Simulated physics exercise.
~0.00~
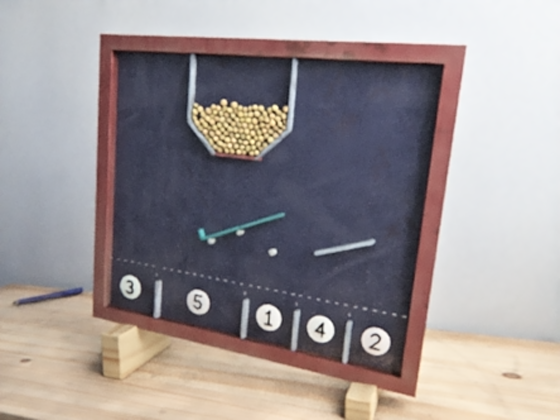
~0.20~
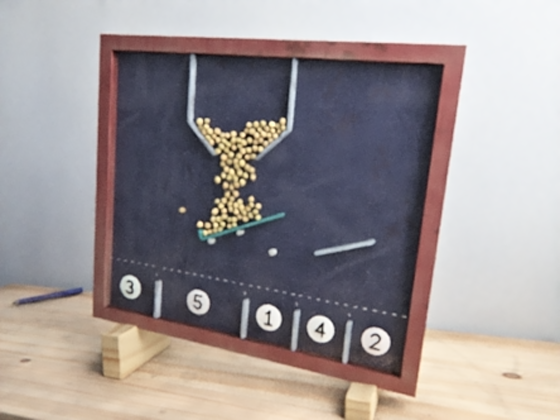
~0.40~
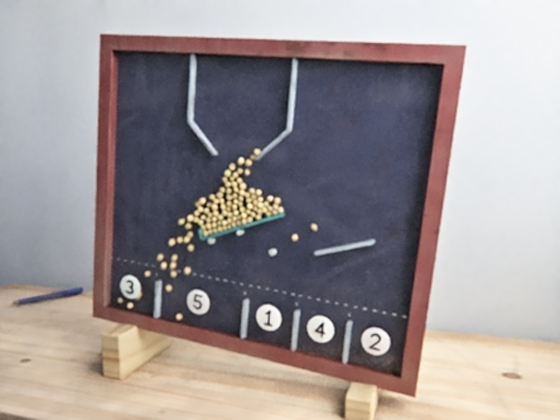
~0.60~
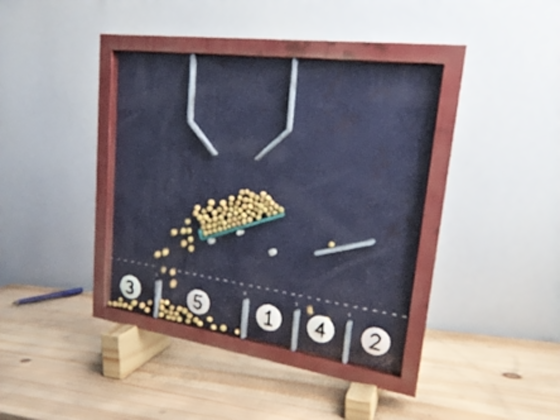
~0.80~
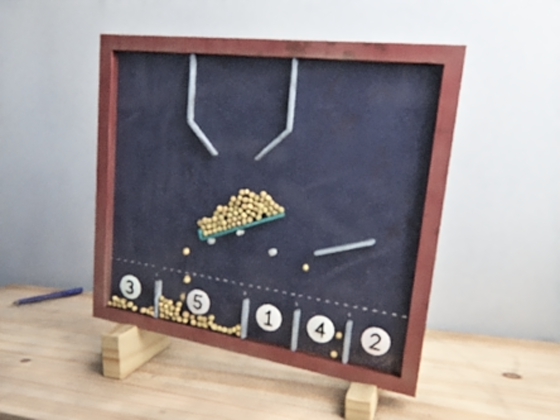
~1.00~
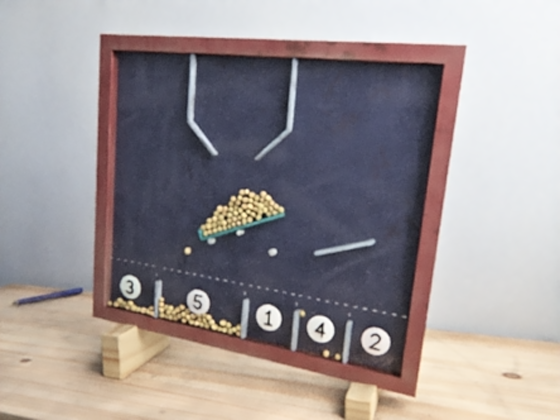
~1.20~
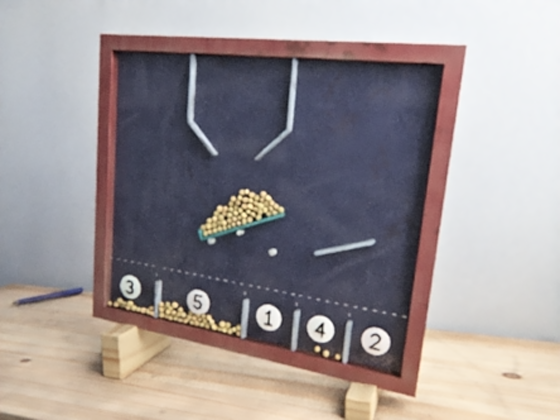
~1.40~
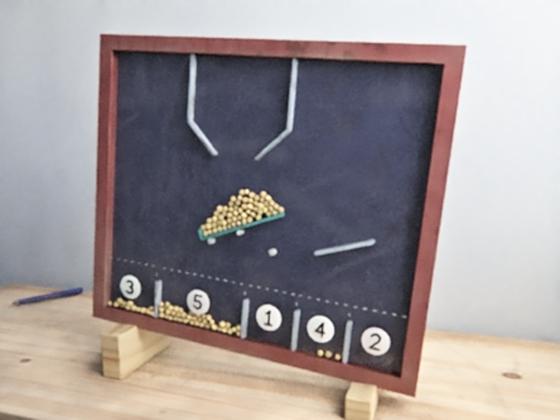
Beans drop from a hopper onto a tilted turquoise bar, many spilling left into bins while a large heap stays on it.
